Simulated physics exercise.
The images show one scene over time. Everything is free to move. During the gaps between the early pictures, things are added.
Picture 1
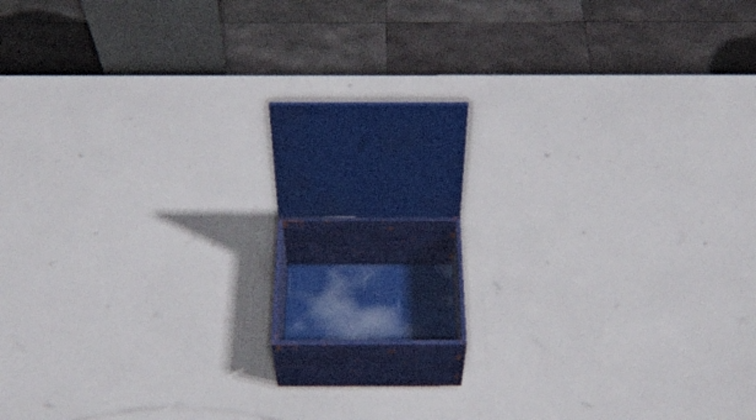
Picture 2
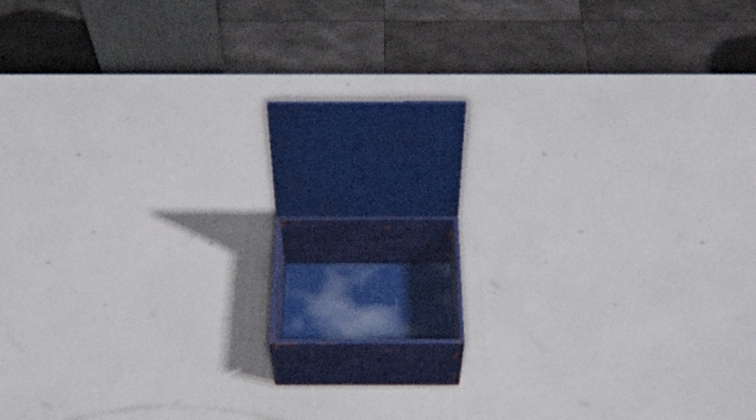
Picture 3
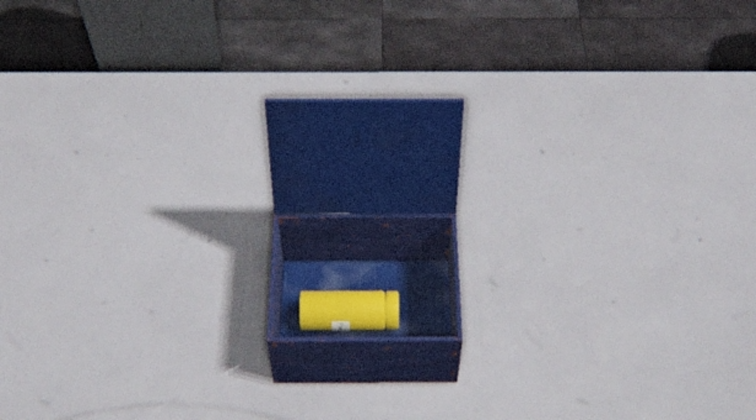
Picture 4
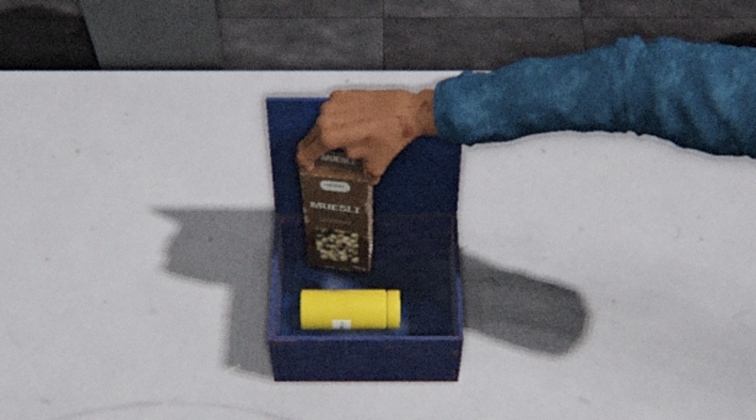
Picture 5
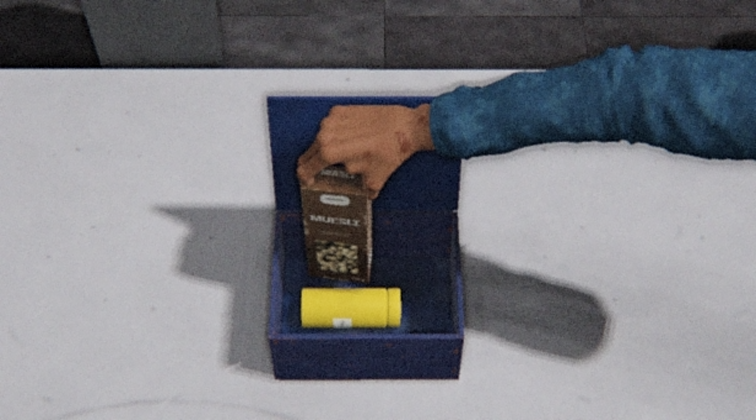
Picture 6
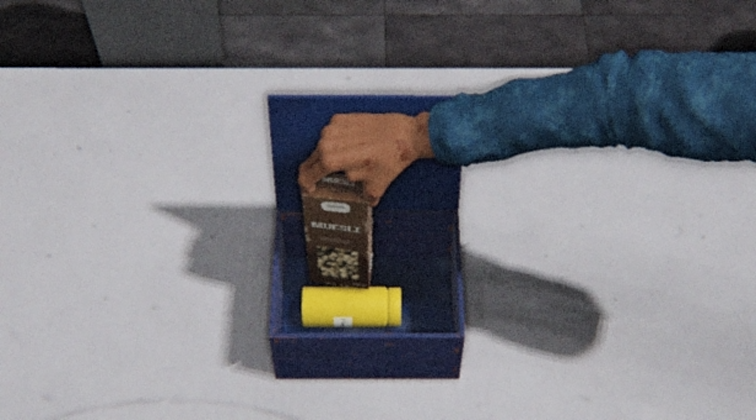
A hand in a blue sleeve reaches in from the right and lowers a brown packet of muesli upright into an open blue box on a pale tabletop, seen from above and in front. The box, its lid raised at the back, is empty at first, and then a yellow shaker lies on its side near the front. The packet moves down slightly behind the shaker, still gripped, while the view barely shifts.
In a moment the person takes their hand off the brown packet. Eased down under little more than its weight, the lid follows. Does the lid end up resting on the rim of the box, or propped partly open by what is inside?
It is propped partly open.
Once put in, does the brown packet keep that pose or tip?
As it turns out, the brown packet changes its angle.
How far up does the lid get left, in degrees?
Some 12 degrees above the rim, more or less.
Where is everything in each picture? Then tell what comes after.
In the first frame, the last thing is not in view yet.
In the second frame, the last thing is not in view yet.
In the third frame, the last thing is not in view yet; yellow shaker (350, 311).
In the fourth frame, still above its spot; brown packet (339, 214); yellow shaker (351, 310).
In the fifth frame, still above its spot; brown packet (339, 226); yellow shaker (351, 308).
In the sixth frame, in place under the hand; brown packet (340, 232); yellow shaker (352, 307).
Then, 0.90 s later than the last frame, lid starting down; brown packet tilted by 5° near (335, 245).
Then, 1.60 s later than the last frame, lid 58° above the rim; brown packet tilted by 12° near (334, 252).
Then, 1.90 s later than the last frame, lid 21° above the rim; brown packet tilted by 54° near (330, 294); yellow shaker moved a little.
When it is over, lid 12° above the rim; lying over in the box, brown packet; moved from the start, yellow shaker. End places, in pixels of the last picture, brown packet near (330, 288).
